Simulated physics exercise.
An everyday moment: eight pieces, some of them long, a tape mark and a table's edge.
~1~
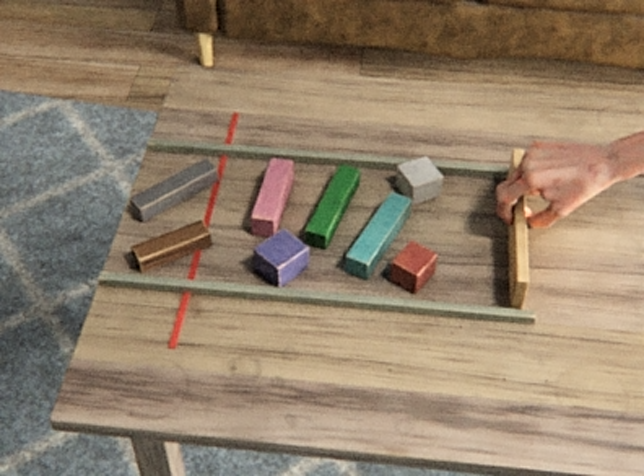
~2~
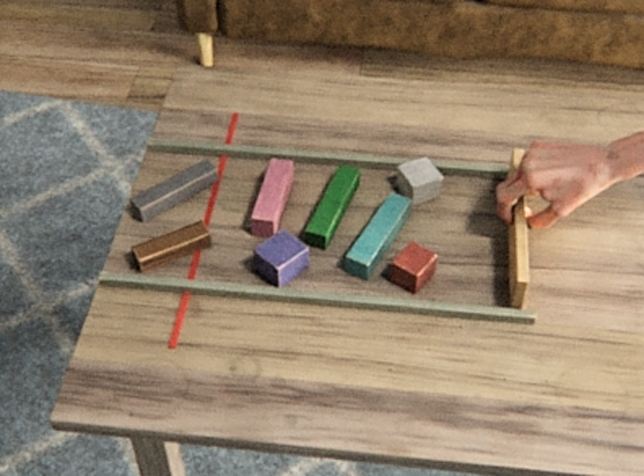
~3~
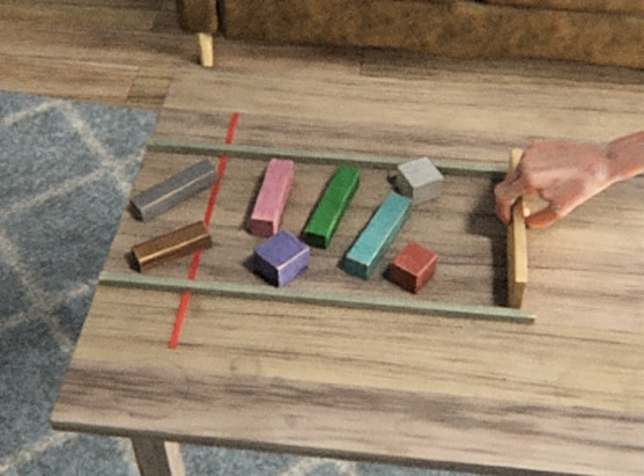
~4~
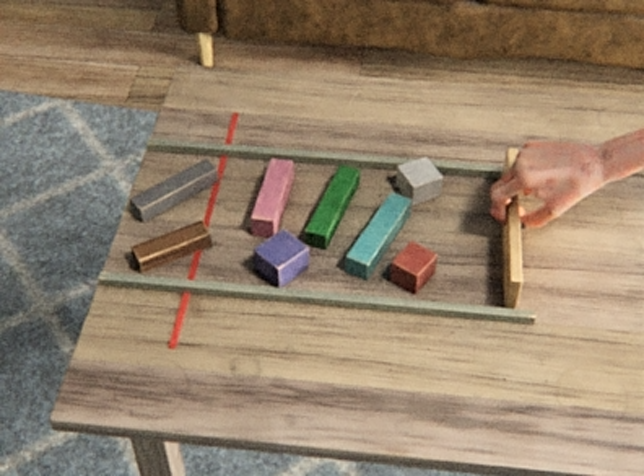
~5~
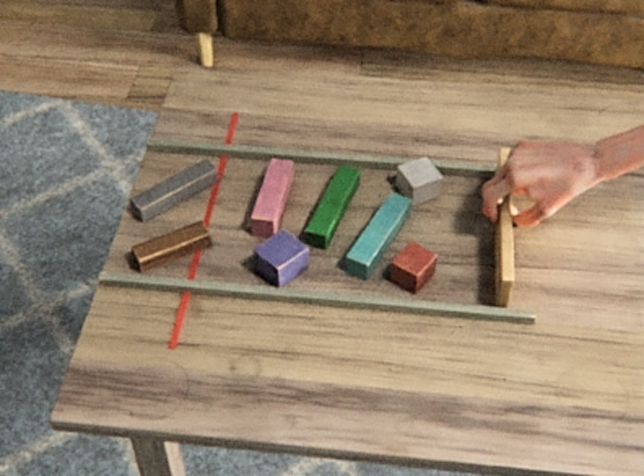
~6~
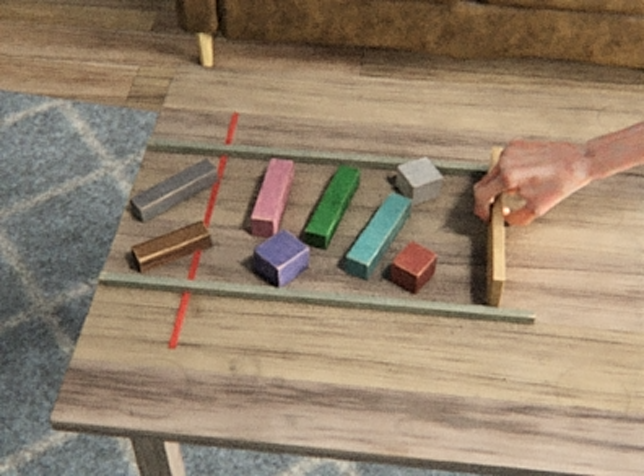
A hand gripping an upright wooden board at the right of a table held nearly still, then slid it slightly left between two rails, while the eight colored blocks near the red tape stayed put.
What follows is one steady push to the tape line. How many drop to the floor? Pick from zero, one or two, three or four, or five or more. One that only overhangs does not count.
As it turns out, the number that fall off is one or two.
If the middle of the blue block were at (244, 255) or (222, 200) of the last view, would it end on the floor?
In that order, it holds on; drops off.
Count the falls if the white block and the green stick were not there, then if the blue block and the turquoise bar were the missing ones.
The counts: 1 and 1.
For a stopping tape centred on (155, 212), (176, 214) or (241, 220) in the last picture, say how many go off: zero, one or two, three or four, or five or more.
The falls would be more than four; three or four; no fall at all.
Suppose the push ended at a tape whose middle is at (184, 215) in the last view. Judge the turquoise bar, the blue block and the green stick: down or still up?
The turquoise bar does not fall, the blue block goes over, the green stick survives.
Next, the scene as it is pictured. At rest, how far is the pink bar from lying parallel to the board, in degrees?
About 5°.
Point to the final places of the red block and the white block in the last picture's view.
First (179, 254), then (205, 157).
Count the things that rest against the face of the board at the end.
That makes 3.
Soon after, none off yet; grey bar at rest near (175, 190); brown stick at rest near (172, 246); pink bar at rest near (273, 197).
In the end, the number that fall off is one or two; gone, brown stick and grey bar.
